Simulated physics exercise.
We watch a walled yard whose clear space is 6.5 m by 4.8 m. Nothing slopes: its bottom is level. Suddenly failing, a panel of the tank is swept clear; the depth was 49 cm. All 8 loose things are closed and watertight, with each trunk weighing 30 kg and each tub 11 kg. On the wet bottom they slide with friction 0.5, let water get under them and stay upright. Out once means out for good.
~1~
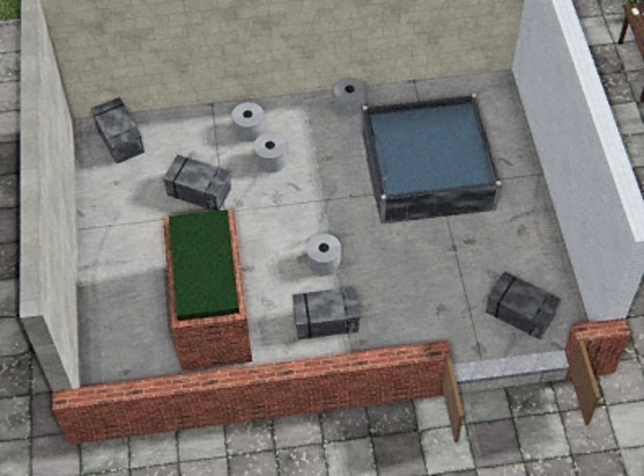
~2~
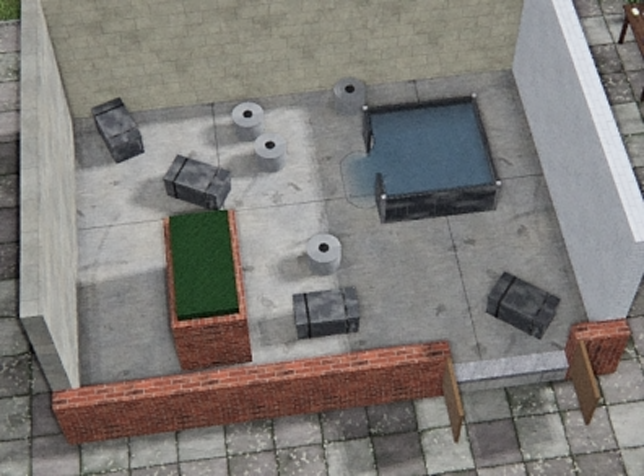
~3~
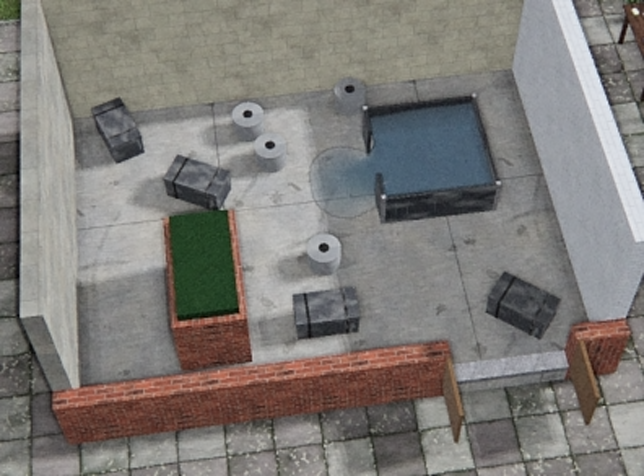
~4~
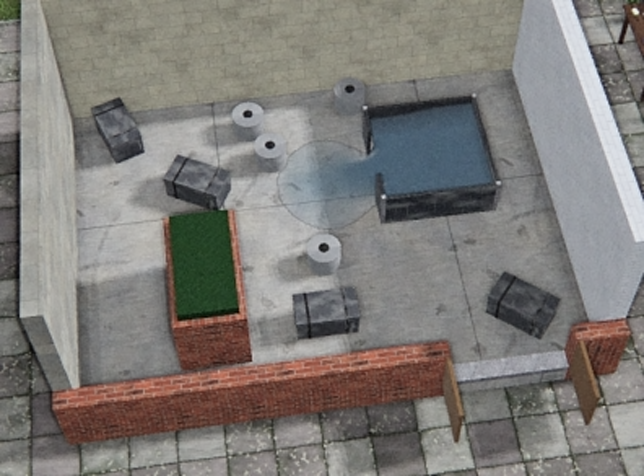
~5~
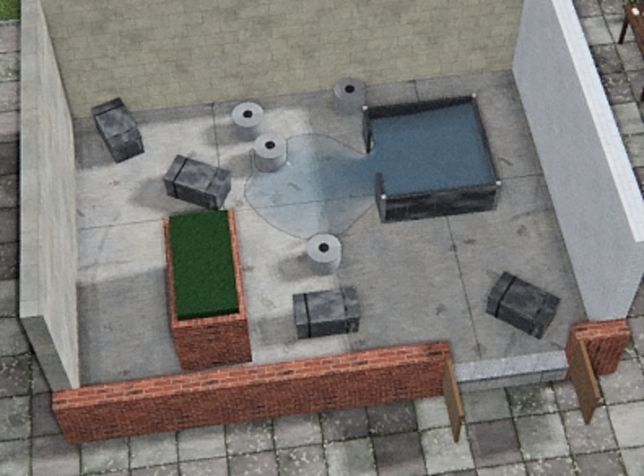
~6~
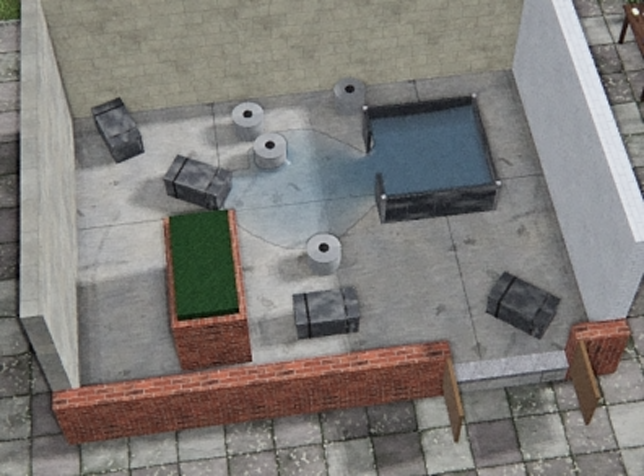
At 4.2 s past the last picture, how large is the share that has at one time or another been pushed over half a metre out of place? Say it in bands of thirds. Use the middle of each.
The fraction sits in the middle, a third or more yet beneath two thirds.
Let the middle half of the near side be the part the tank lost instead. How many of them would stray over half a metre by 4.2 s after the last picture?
The answer would then be 1.
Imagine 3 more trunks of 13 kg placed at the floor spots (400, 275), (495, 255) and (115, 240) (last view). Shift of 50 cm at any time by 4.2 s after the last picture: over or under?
So it's stays below, then stays below, then gets above.
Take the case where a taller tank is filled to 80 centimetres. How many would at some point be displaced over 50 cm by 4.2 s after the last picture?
That would make 4 of them.
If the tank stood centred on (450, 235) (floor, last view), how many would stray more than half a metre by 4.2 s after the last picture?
The count would be 1.
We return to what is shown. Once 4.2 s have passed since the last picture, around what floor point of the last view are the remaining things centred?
Mean position approx. (254, 210).
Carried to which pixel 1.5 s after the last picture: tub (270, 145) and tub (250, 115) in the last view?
I'd say close to (157, 129) and close to (193, 100).
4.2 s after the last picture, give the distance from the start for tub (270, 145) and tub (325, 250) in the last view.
In turn: 200 cm, 0 cm.
Then, 0.4 s after the last picture 0 of 8 are over 50 cm from their spots; 0 afloat.
Then, 1.5 s after the last picture 3 of 8 are over 50 cm from their spots; 0 afloat.
Then, 2.8 s after the last picture 3 of 8 are over 50 cm from their spots; 4 afloat.
Then, 4.2 s after the last picture 3 of 8 are over 50 cm from their spots, and 3 have been at some point; 4 afloat.
